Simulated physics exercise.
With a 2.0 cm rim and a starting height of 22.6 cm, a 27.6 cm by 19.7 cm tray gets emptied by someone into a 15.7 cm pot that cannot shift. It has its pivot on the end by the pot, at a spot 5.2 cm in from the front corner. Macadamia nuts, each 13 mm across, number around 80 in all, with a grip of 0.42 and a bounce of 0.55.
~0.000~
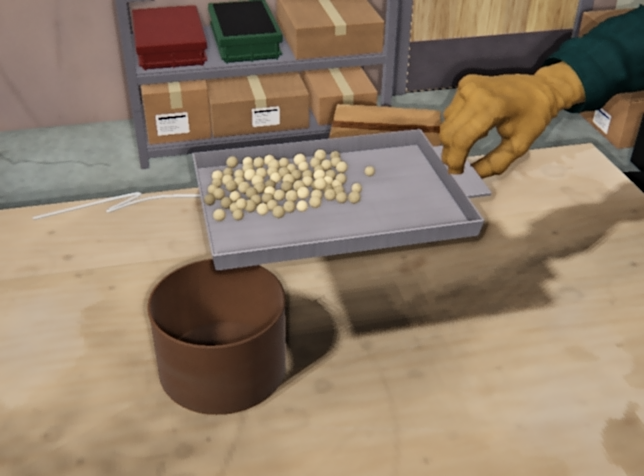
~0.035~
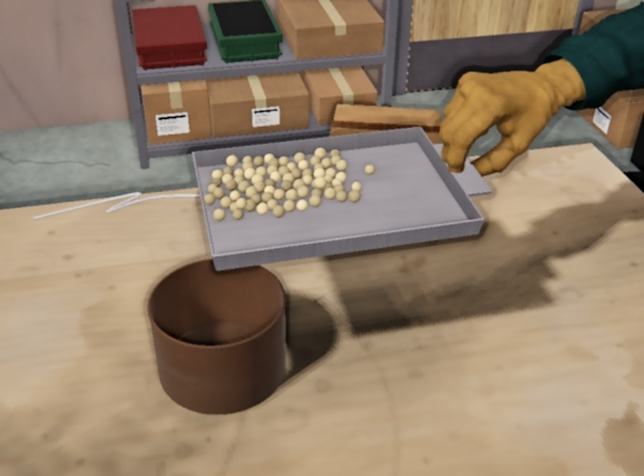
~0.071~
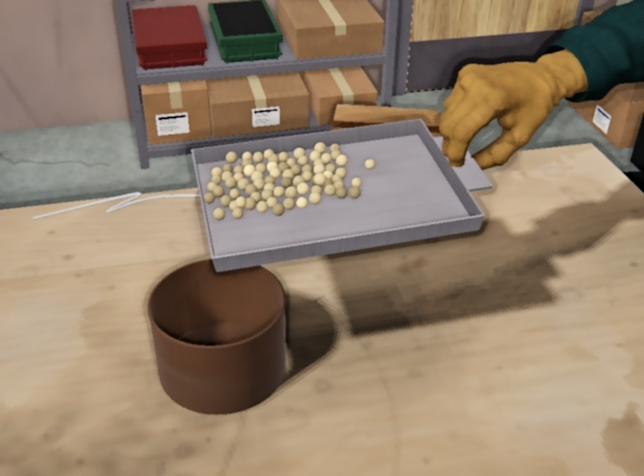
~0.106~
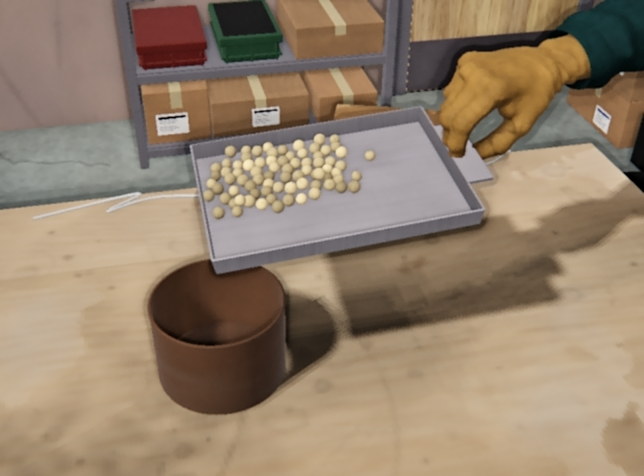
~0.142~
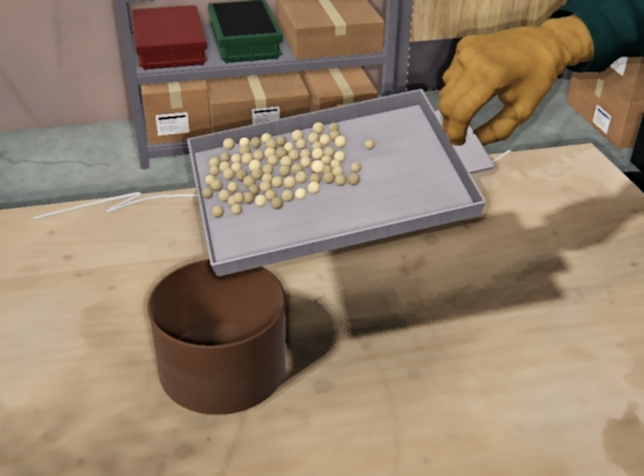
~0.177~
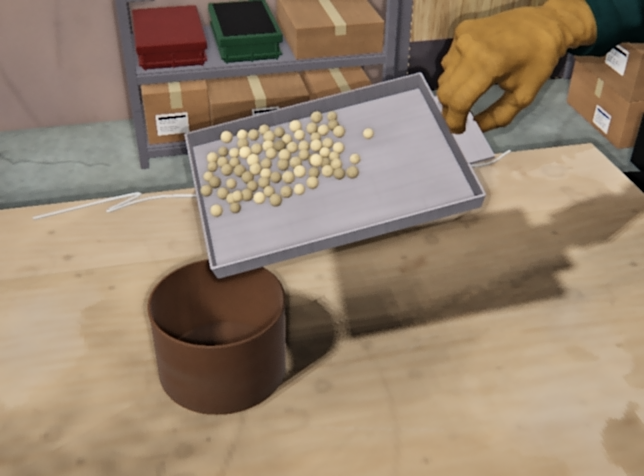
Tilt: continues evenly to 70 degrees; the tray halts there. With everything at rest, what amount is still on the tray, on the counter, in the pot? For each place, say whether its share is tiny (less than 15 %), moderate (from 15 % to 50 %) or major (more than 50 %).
As I see it, tray: Will probably see over half the pieces, counter: Will probably see a middling number, pot: Will probably see a small number.
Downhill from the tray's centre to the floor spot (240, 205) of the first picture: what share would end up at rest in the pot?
About 5 per cent.
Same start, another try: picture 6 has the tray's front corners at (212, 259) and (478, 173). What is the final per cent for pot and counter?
Per cent by place - pot 0, counter 10.
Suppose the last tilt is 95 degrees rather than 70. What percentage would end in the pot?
0 %.
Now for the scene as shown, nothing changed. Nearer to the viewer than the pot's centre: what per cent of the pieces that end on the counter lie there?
About 100 per cent.
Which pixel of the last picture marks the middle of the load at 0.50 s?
The middle of the load should be at about (239, 217) by then.
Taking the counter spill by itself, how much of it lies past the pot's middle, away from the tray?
Share past the middle: Roughly 80 percent.
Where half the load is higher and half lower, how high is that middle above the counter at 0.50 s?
Some 26 cm above the counter.
After 0.37 s, tilt 44 degrees; the tray holds 100 %, the pot 0 %.
After 0.50 s, tilt 62 degrees; the tray holds 100 %, the pot 0 %.
After 0.76 s, tilt 70 degrees; the tray holds 70 %, the pot 0 %.
In the end, at 2.1 s, tray 60 %, counter 40 %, pot 0 %.
